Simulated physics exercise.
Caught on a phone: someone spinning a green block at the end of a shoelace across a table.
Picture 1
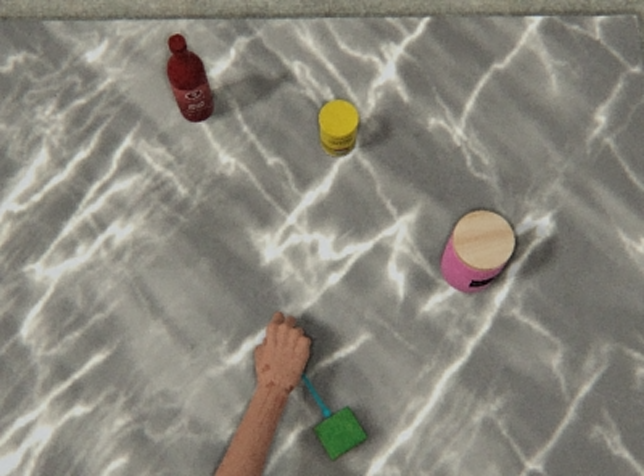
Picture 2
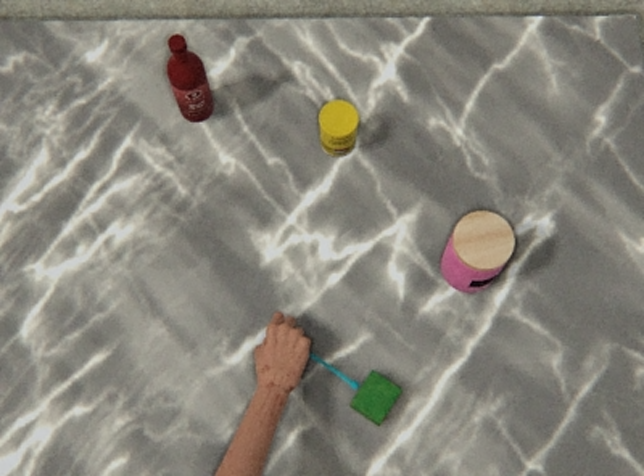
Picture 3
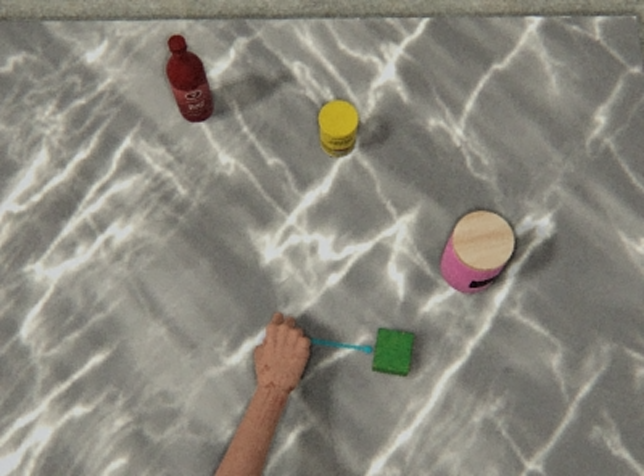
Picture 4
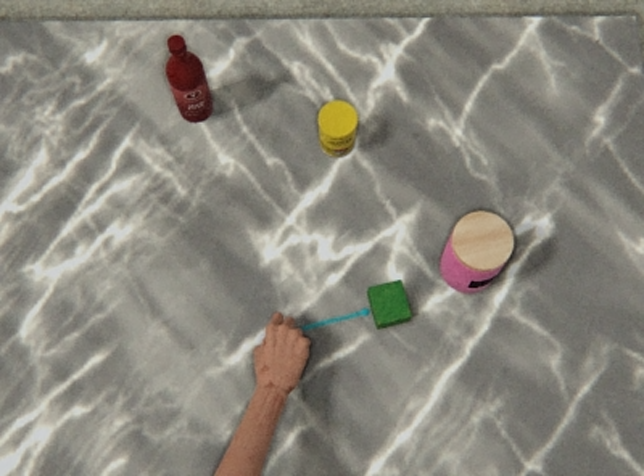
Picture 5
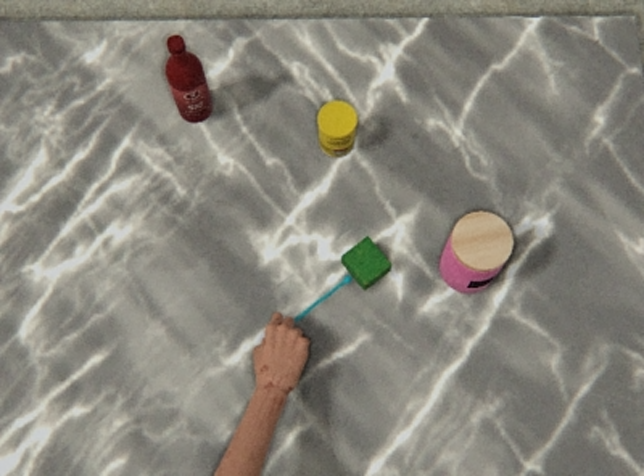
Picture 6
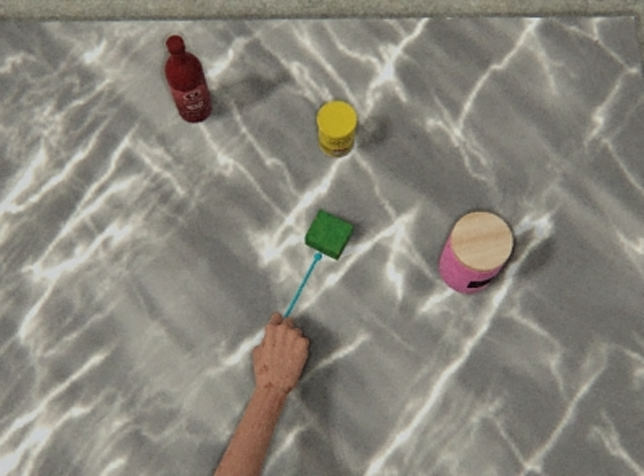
A green block on a blue cord swung anticlockwise around a hand on a marbled table, moving from below right of the hand to above it, while the bottle, yellow tin and pink canister stayed still.
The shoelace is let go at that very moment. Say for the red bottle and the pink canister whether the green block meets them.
Outcome: The red bottle stays untouched. The pink canister remains clear.
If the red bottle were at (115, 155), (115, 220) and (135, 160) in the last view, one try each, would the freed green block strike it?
In the first case it takes a knock; in the second case it is spared; in the third case it is bumped.
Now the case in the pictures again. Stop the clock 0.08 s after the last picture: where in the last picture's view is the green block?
Close to (243, 207).
Then, 0.08 s after the last picture, block near (243, 207).
Then, 0.20 s after the last picture, block near (132, 172).
At rest, block off the table. The red bottle remains clear and the pink canister escapes it.
